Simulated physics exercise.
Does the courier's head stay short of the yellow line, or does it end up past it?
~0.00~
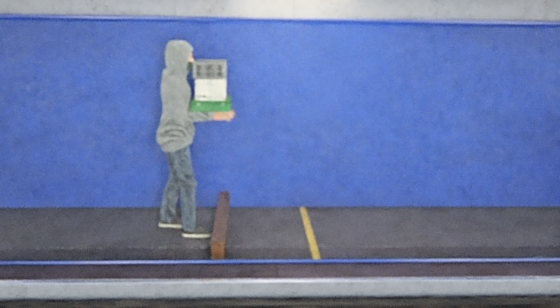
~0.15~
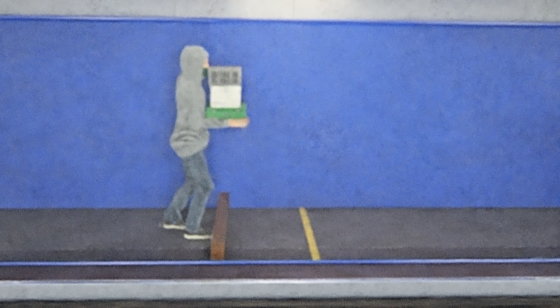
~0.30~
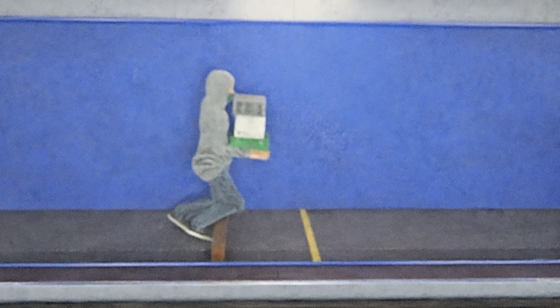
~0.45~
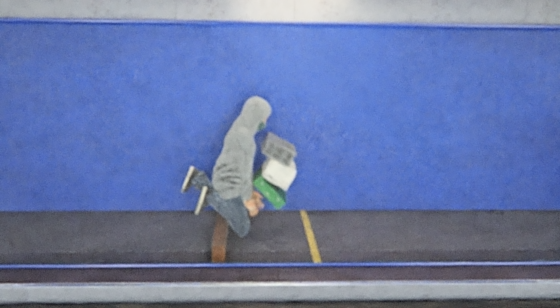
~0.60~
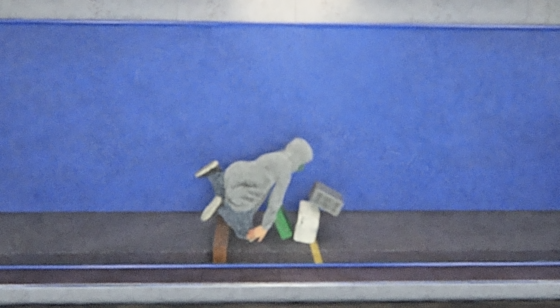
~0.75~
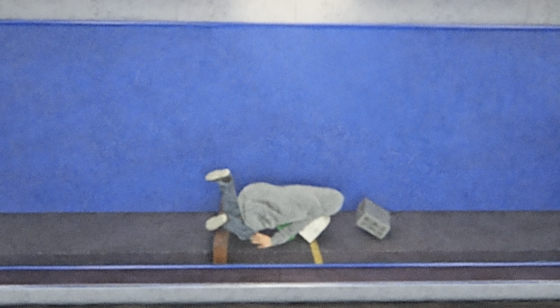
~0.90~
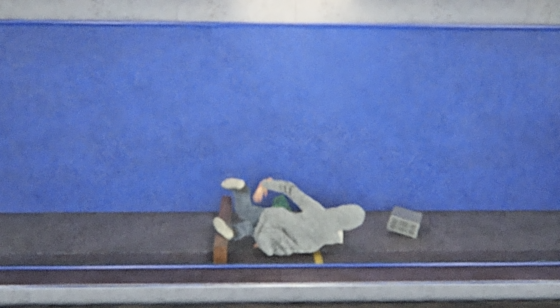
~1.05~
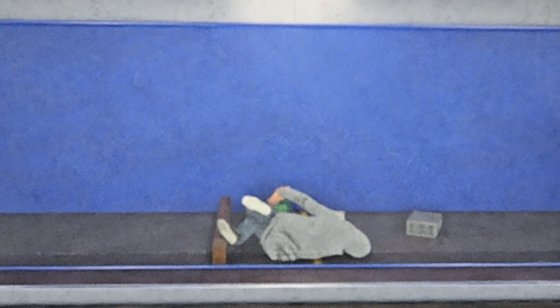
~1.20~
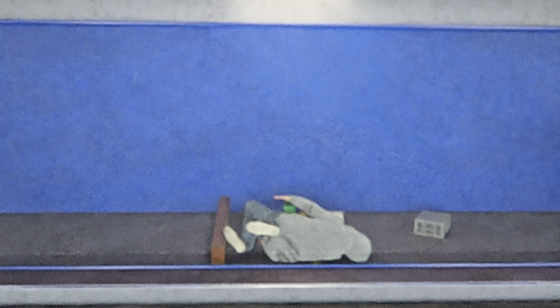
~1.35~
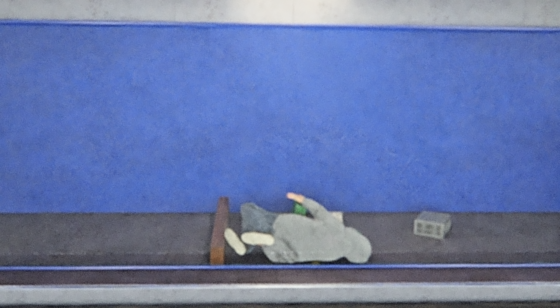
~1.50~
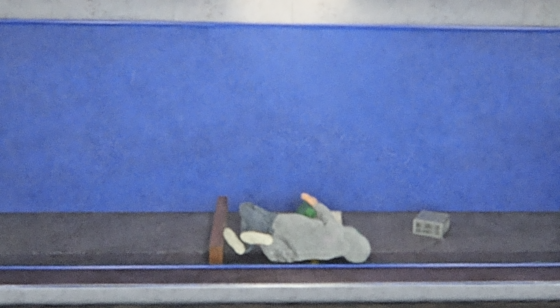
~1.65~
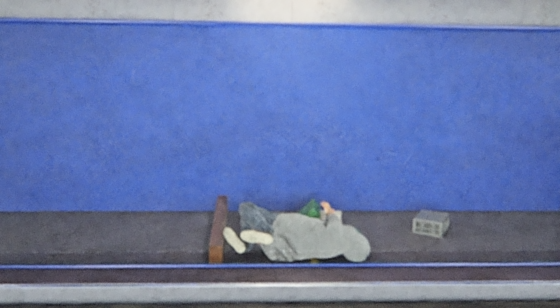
The courier's head ends up past the yellow line, resting on the floor to the right of it.
